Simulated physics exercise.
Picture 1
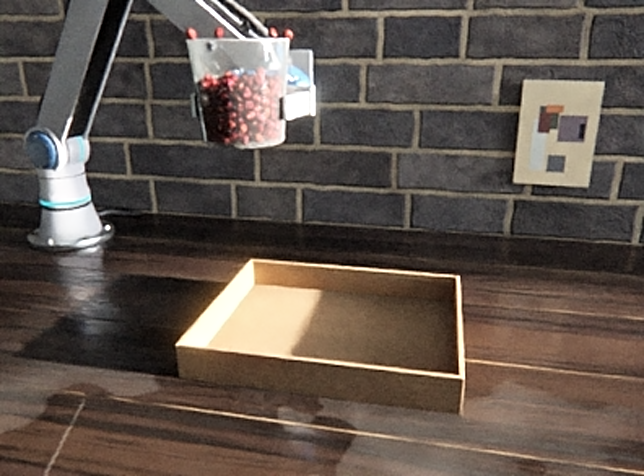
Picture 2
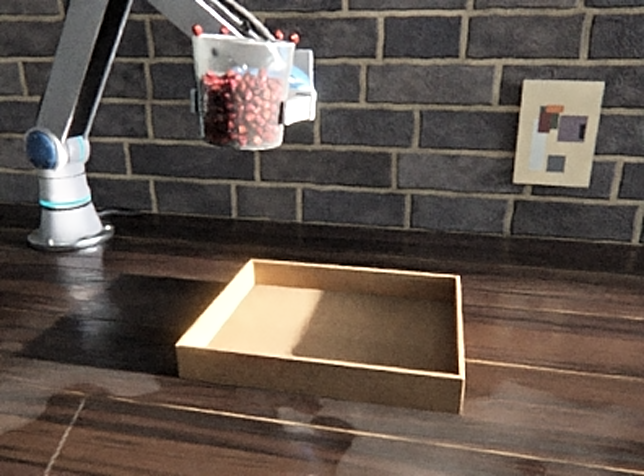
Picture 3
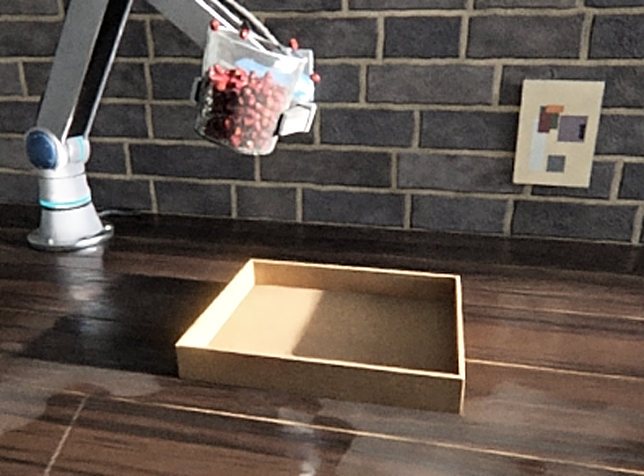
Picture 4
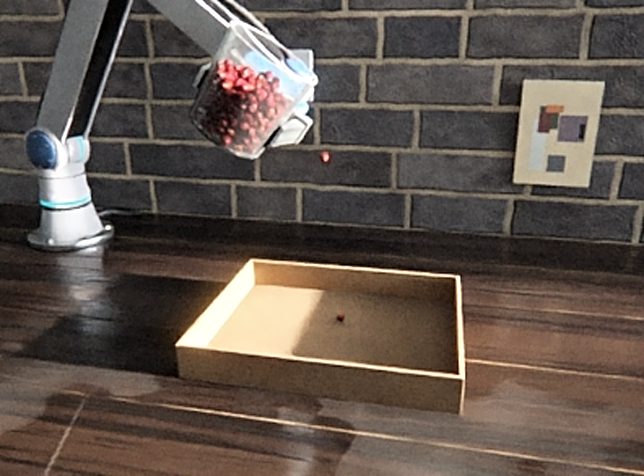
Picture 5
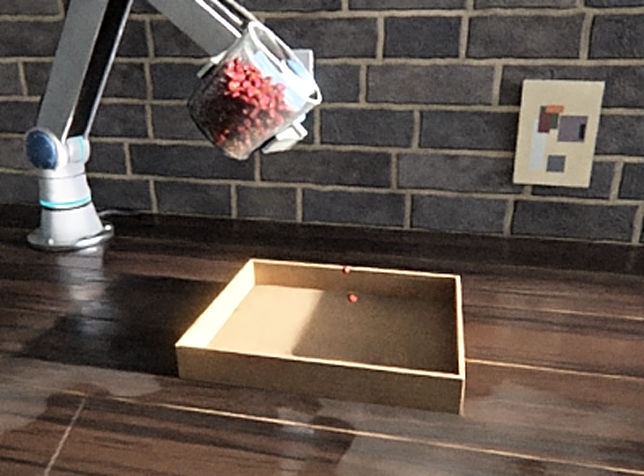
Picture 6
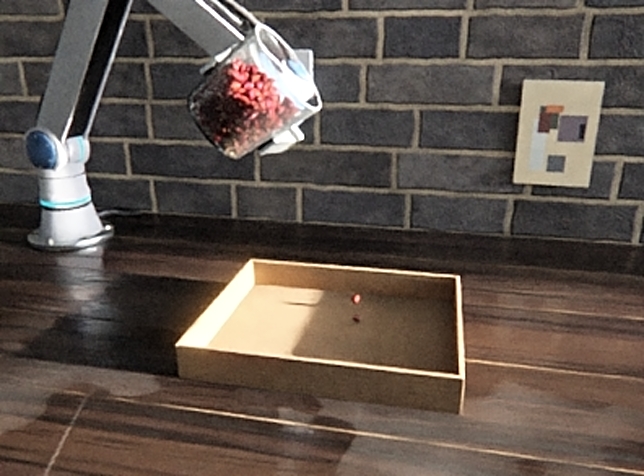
On a dark wooden table by a brick wall, a robot arm tilted a clear tumbler packed with red beans to the right above a shallow tray, and a couple of beans dropped into it.
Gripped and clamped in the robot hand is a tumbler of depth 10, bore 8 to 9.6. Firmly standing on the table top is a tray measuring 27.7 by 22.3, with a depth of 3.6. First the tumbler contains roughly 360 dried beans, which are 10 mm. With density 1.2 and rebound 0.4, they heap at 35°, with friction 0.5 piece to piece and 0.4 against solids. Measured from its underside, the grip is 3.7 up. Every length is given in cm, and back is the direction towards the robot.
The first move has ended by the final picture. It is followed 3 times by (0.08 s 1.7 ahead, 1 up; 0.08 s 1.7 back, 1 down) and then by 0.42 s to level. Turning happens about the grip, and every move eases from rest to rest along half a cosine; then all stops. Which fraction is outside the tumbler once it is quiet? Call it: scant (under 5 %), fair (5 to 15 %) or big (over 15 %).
Fair; 5 to 15 %.
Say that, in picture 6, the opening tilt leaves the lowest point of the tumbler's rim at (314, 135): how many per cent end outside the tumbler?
About 40 %.
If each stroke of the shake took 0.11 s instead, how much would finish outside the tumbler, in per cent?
Then roughly 0 percent.
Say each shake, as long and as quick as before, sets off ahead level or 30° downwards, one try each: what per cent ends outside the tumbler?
Near 5 and 0 percent respectively.
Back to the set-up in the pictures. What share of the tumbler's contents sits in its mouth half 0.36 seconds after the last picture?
Roughly 40 per cent.
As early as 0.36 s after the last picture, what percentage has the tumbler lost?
Share out so far: Close to 5 %.
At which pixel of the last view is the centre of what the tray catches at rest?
Middle point: About (368, 336).
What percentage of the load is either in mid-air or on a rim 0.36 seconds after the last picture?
3 per cent.
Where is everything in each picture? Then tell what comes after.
The first picture shows the tumbler middle at (241, 93), level; upper third of the load around (243, 89), from x 190 to 290, top at y 35; 355 in the tumbler.
The second picture shows the tumbler middle at (243, 93), tilted 5° forward; upper third of the load around (240, 88), from x 195 to 295, top at y 30.
The third picture shows the tumbler middle at (245, 94), tilted 19° forward; upper third of the load around (238, 89), from x 200 to 315, top at y 25; 354 in the tumbler, 1 in flight or on a rim.
The fourth picture shows the tumbler middle at (248, 95), tilted 35° forward; upper third of the load around (234, 89), from x 200 to 340, top at y 65; 353 in the tumbler, 1 in the tray, 1 in flight or on a rim.
The fifth picture shows the tumbler middle at (251, 98), tilted 49° forward; upper third of the load around (235, 88), from x 195 to 350, top at y 60; 353 in the tumbler, 2 in the tray.
The sixth picture shows the tumbler middle at (251, 98), tilted 54° forward; upper third of the load around (235, 88), from x 195 to 355, top at y 65; 353 in the tumbler, 2 in the tray.
Then, 0.36 s on, tilted 54° forward, highest piece 29 above the table; 344 in the tumbler, 2 in the tray, 9 in flight or on a rim.
Then, 0.72 s on, tilted 21° forward, highest piece 32 above the table; 323 in the tumbler, 31 in the tray, 1 in flight or on a rim.
Then, 1.10 s on, level, highest piece 32 above the table; 323 in the tumbler, 32 in the tray.
Then, 2.15 s on, level, highest piece 32 above the table; 323 in the tumbler, 32 in the tray.
In the end, 323 in the tumbler, 32 in the tray. That is 9 % outside the tumbler.
